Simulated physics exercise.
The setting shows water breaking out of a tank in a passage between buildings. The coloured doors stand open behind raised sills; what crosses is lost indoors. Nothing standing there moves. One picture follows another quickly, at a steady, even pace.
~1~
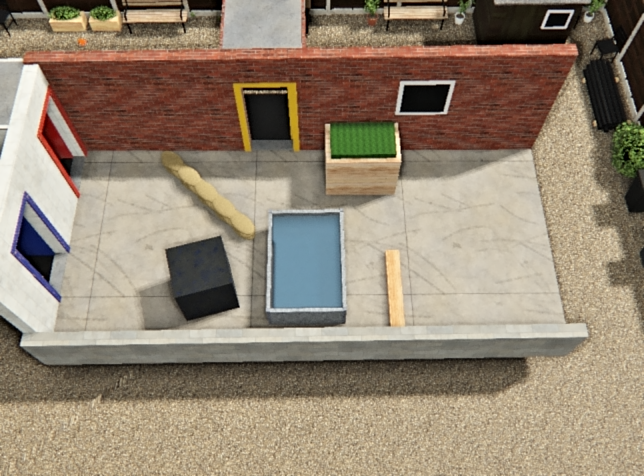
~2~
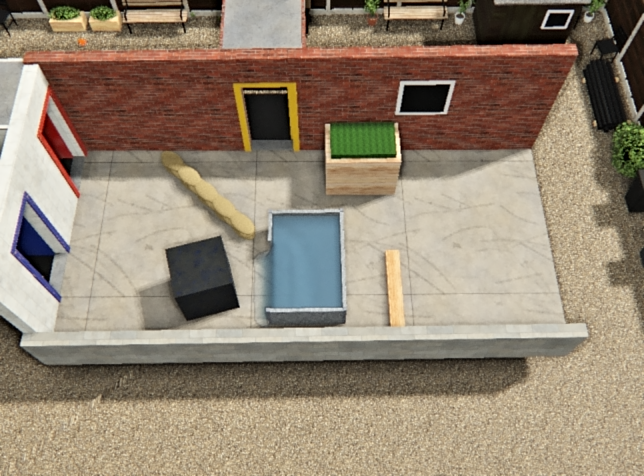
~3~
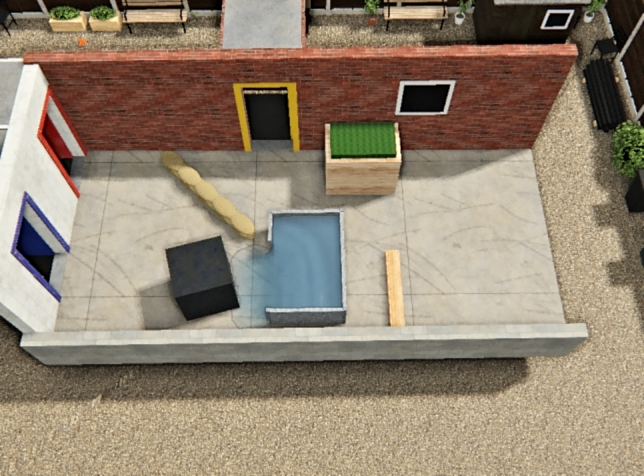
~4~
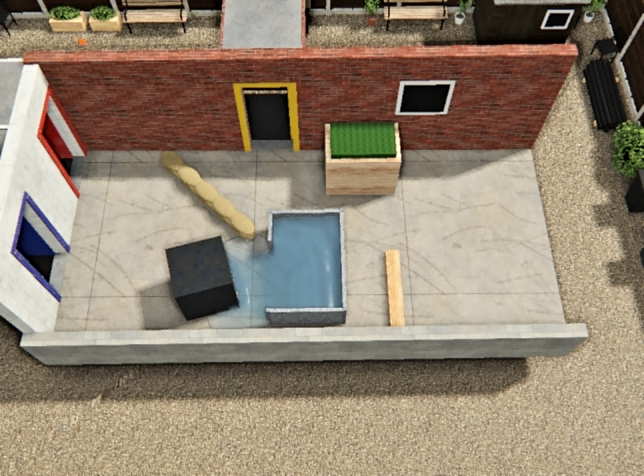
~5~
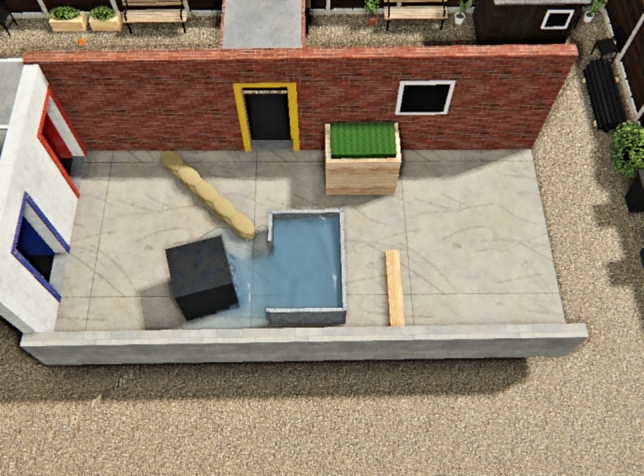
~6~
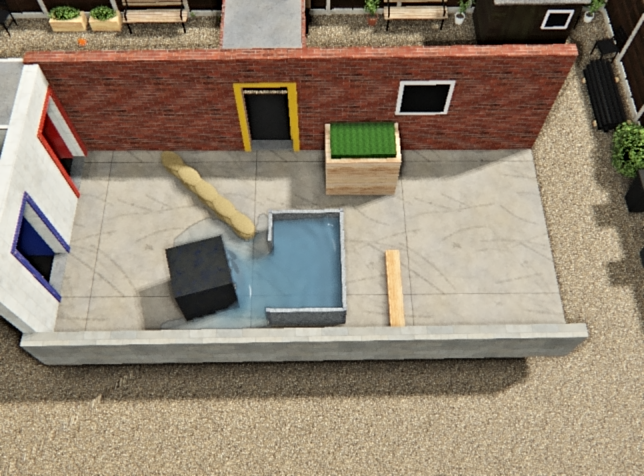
In a paved yard between a brick wall and a low grey wall, a rectangular tank of blue water stands whole beside a dark block. Its left side opens, and water pours out leftward across the paving, reaching the block and spreading around its near side while the tank's other walls stay standing.
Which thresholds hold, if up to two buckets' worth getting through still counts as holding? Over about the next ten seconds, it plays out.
The blue door does not hold; the red door does not hold; the yellow door holds.
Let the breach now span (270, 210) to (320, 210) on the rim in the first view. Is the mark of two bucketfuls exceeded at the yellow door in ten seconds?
In that case yellow door ends up above.
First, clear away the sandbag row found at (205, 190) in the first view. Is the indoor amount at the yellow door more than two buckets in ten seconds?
Yellow door: Exceeds the threshold.
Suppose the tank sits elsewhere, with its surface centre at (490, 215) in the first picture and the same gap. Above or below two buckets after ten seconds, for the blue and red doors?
Blue: Falls short; red: Falls short.
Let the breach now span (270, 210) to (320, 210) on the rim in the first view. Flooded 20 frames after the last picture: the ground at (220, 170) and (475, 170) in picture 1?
Soaked, then soaked.
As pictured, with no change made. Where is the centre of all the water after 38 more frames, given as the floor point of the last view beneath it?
Around pixel (225, 247).
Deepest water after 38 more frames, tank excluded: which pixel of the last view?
At about (164, 159).
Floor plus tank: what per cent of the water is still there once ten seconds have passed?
Around 88 percent.
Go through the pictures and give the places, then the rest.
The first picture shows the tank at (306, 261) is whole and still.
In the second picture, the front is at (265, 255), out from the gap at (272, 283).
In the third picture, water pours out at (273, 284) and has run to (237, 258).
In the fourth picture, the front is at a hidden place, out from the gap at (273, 285).
In the fifth picture, water pours out at (273, 285) and has run to a hidden place.
In the sixth picture, the front is at a hidden place, out from the gap at (273, 285).
A moment on, water covers 15 % of the floor; the blue door not reached, the red door not reached, the yellow door not reached.
Next, water covers 35 % of the floor; the blue door wet at the sill, nothing in, the red door not reached, the yellow door wet at the sill, nothing in.
Then, water covers 45 % of the floor; the blue door over two buckets in, the red door over two buckets in, the yellow door under two buckets in.
Later, water covers 55 % of the floor; the blue door over two buckets in, the red door far over two buckets in, the yellow door under two buckets in.
In the end, water covers 60 % of the floor; the blue door over two buckets in, the red door far over two buckets in, the yellow door under two buckets in.
